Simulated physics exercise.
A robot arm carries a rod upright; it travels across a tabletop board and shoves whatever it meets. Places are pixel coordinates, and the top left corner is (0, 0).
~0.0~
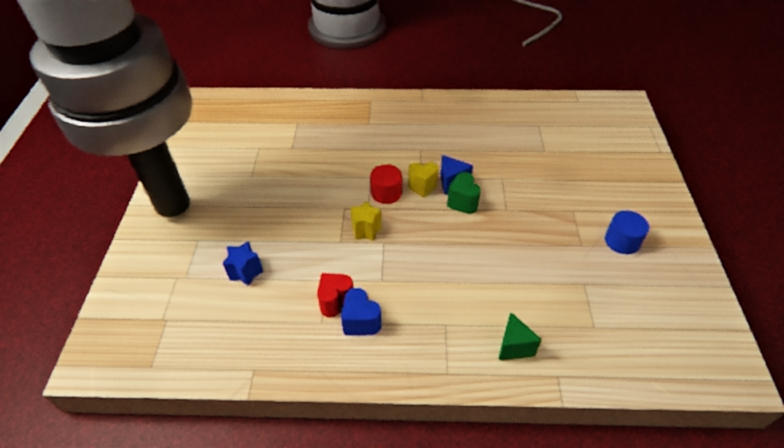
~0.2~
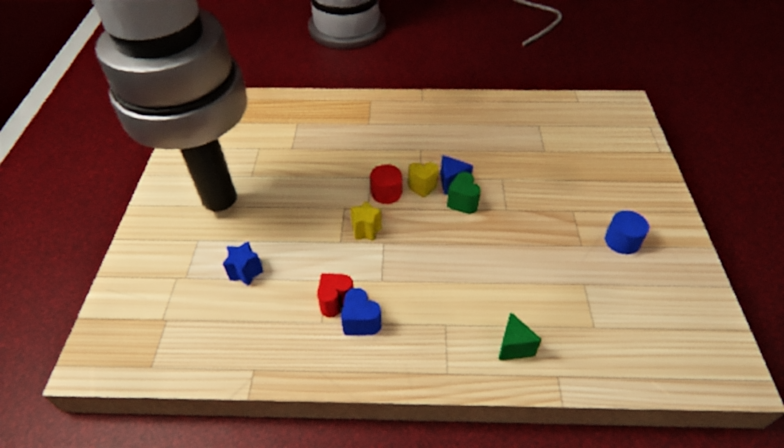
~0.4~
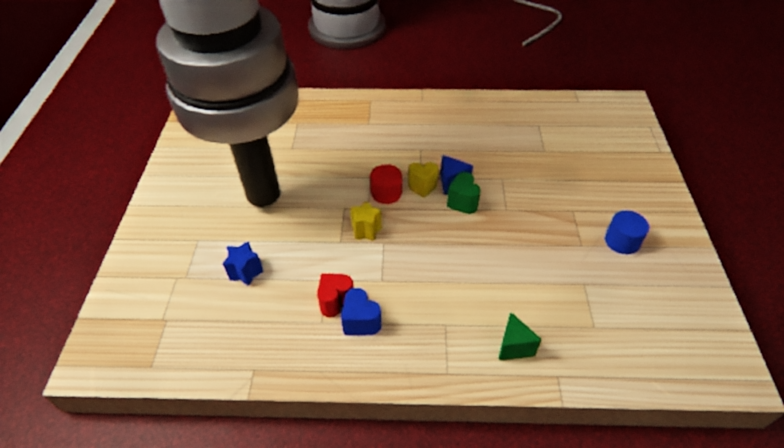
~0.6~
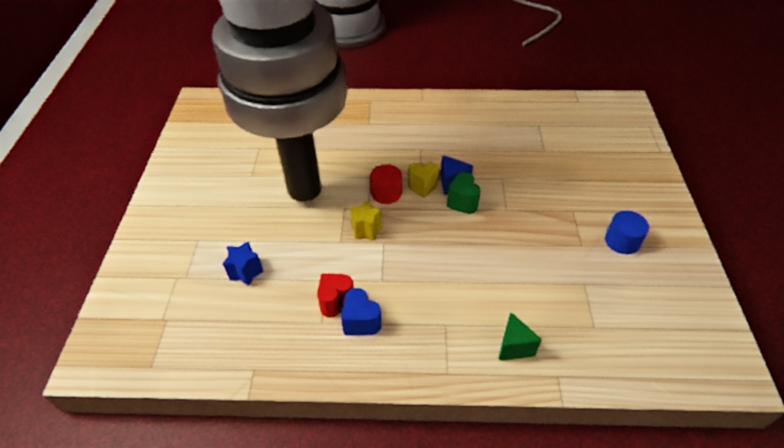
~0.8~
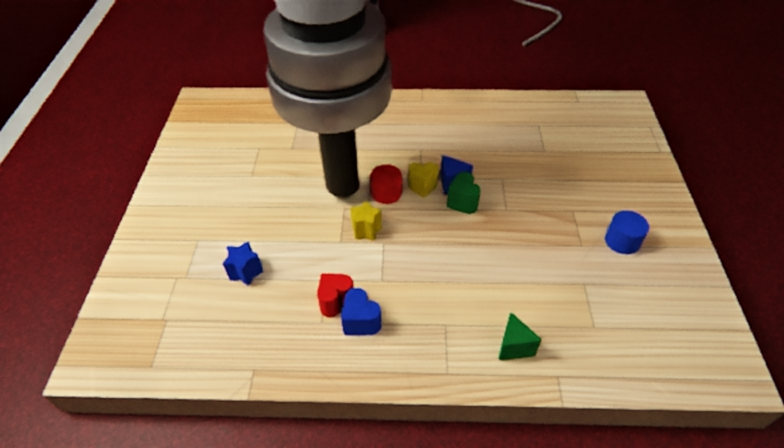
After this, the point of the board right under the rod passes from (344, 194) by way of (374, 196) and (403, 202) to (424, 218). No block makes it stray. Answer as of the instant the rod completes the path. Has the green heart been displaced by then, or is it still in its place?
By the last moment, the green heart will still be in its place.
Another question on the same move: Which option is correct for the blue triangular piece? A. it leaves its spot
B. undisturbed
The correct letter is A.
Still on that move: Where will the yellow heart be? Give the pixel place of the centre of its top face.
The spot you're after is about (447, 155) in the image.
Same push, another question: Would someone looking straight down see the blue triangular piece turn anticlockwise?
No, that is not how it ends up.
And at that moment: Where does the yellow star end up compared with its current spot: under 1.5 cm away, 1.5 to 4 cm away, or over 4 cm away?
It shifts by less than 1.5 cm.
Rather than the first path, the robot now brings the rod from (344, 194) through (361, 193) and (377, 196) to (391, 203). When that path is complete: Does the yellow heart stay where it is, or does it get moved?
It will be nudged away from its spot.
What follows on the original path. One third of the way, rod (373, 188); red disc (406, 173); yellow heart (431, 166), turned 20° clockwise; blue triangular piece (457, 165).
Two thirds of the way, rod (403, 193); red disc (431, 171); yellow heart (446, 156); blue triangular piece (468, 163), turned 25° clockwise.
At the end, rod (425, 210); yellow star unmoved; red disc (437, 173); yellow heart (447, 155); blue triangular piece (468, 163), turned 25° clockwise; green heart unmoved.
